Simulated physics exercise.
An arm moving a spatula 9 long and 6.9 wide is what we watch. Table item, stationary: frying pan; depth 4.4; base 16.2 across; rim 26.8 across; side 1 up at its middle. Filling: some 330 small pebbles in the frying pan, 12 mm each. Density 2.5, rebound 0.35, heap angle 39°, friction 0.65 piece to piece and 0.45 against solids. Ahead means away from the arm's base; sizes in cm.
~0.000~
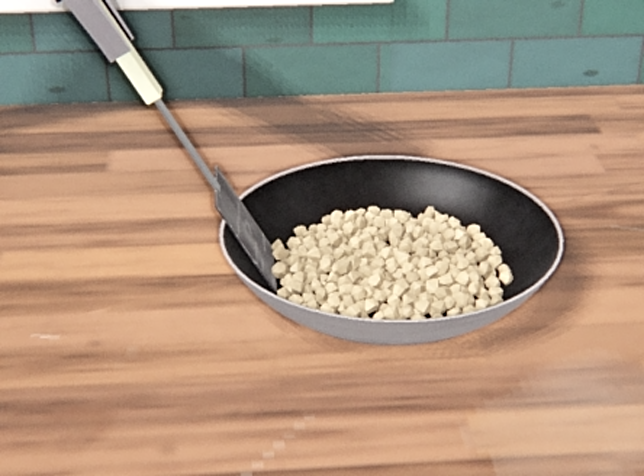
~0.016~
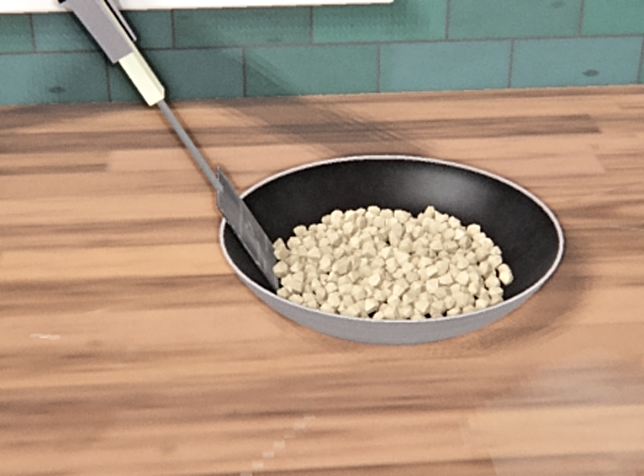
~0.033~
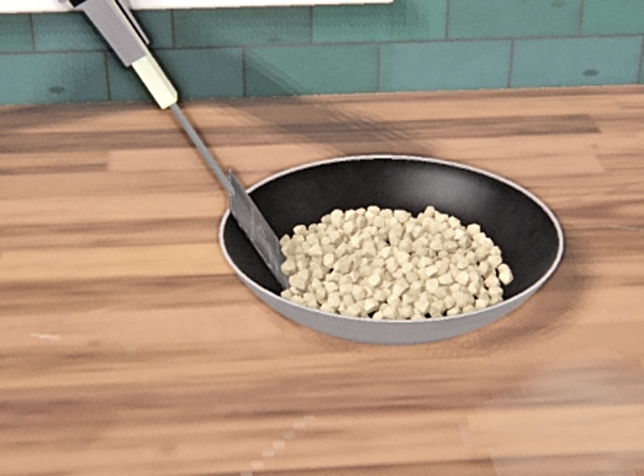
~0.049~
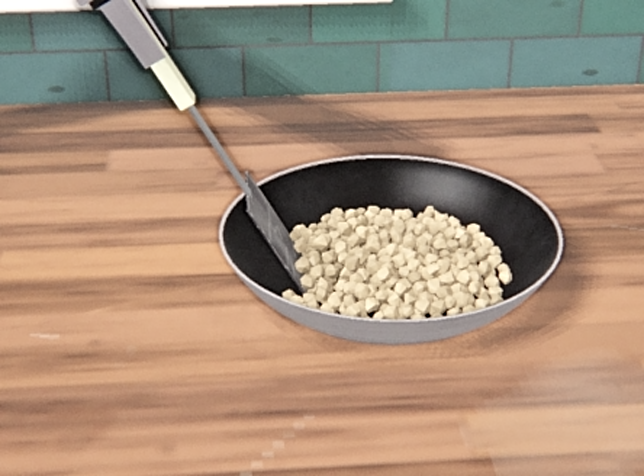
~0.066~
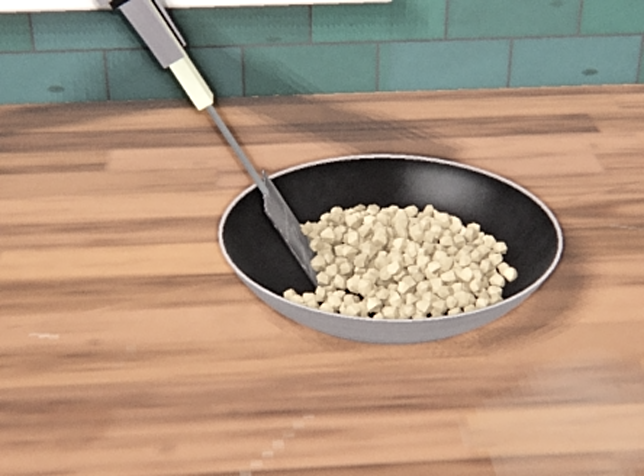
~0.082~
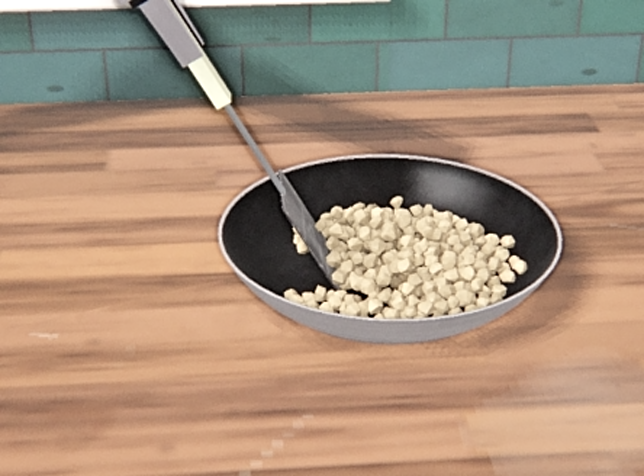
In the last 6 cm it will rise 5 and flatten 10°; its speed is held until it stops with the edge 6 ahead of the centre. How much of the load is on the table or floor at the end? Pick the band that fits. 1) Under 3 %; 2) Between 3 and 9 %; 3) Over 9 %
2.
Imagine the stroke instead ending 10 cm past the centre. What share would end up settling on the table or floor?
Then the share is near 20 in a hundred.
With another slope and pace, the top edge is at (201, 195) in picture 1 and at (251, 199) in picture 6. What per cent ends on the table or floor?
My guess would be close to 0 per cent.
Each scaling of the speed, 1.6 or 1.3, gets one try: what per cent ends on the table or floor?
I'd expect close to 10 and then close to 10 percent.
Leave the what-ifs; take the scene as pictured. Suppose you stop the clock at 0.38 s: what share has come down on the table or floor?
I'd say close to 6 in a hundred.
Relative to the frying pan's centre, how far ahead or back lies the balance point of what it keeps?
About 4.5 centimetres ahead.
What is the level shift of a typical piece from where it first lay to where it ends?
The value is roughly 4 cm.
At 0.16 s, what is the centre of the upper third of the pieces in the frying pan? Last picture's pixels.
Roughly pixel (459, 237).
By 0.12 s, sloping 61°, highest piece 5 above the table; 329 in the frying pan.
By 0.16 s, sloping 57°, highest piece 5 above the table; 329 in the frying pan.
By 0.38 s, sloping 51°, highest piece 5 above the table; 312 in the frying pan, 17 on the table or floor.
By 1.43 s, sloping 51°, highest piece 5 above the table; 312 in the frying pan, 17 on the table or floor.
Final count, 312 in the frying pan, 17 on the table or floor. That is 5 % on the table or floor.
